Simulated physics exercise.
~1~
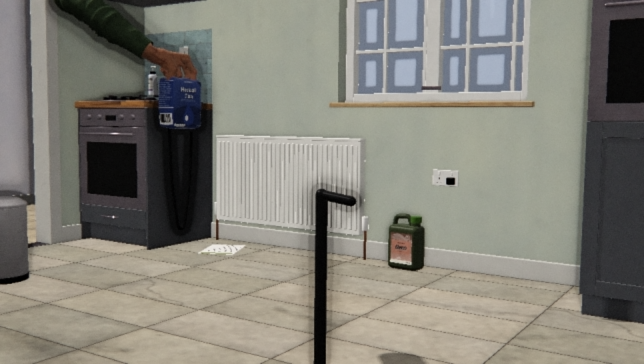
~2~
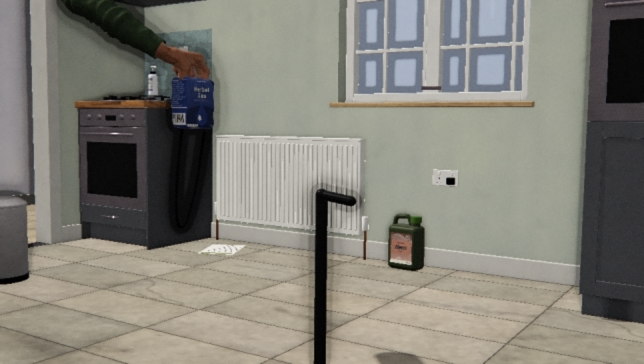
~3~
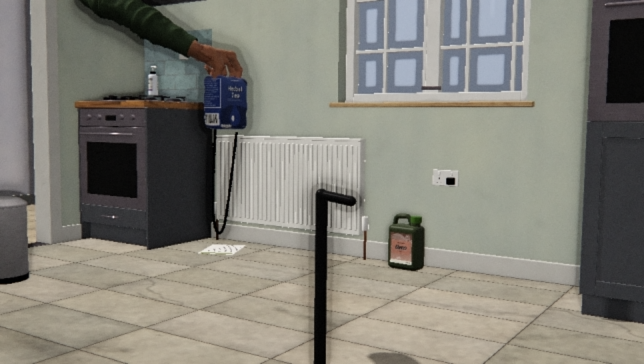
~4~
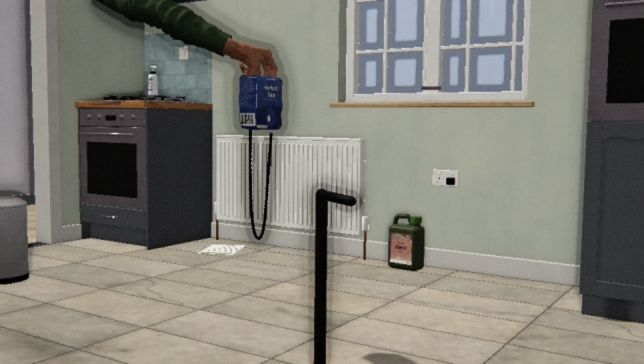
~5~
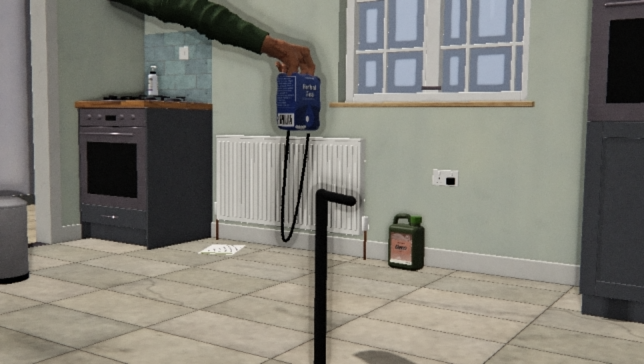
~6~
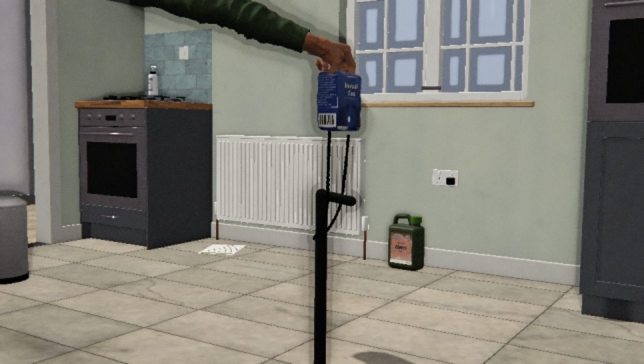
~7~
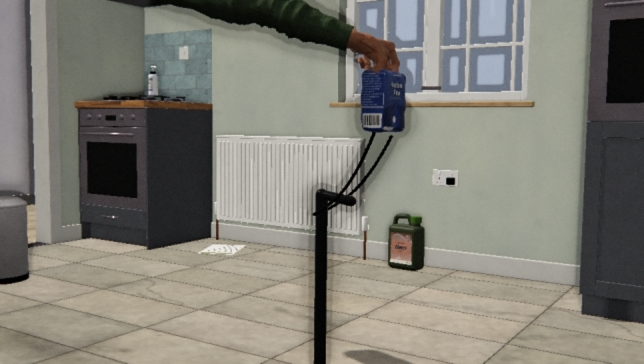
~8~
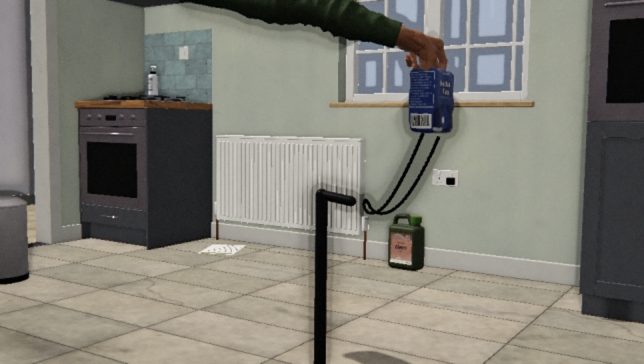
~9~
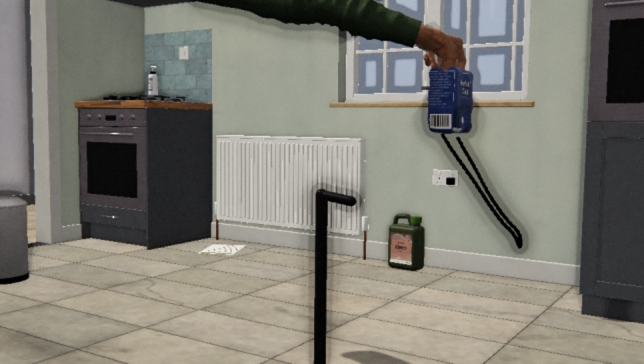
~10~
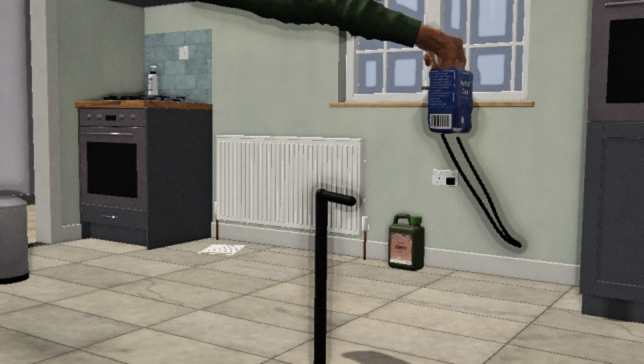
In a kitchen, a hand carrying a blue pouch rightwards, its hanging cord loop brushing a black post's hook and swinging clear.
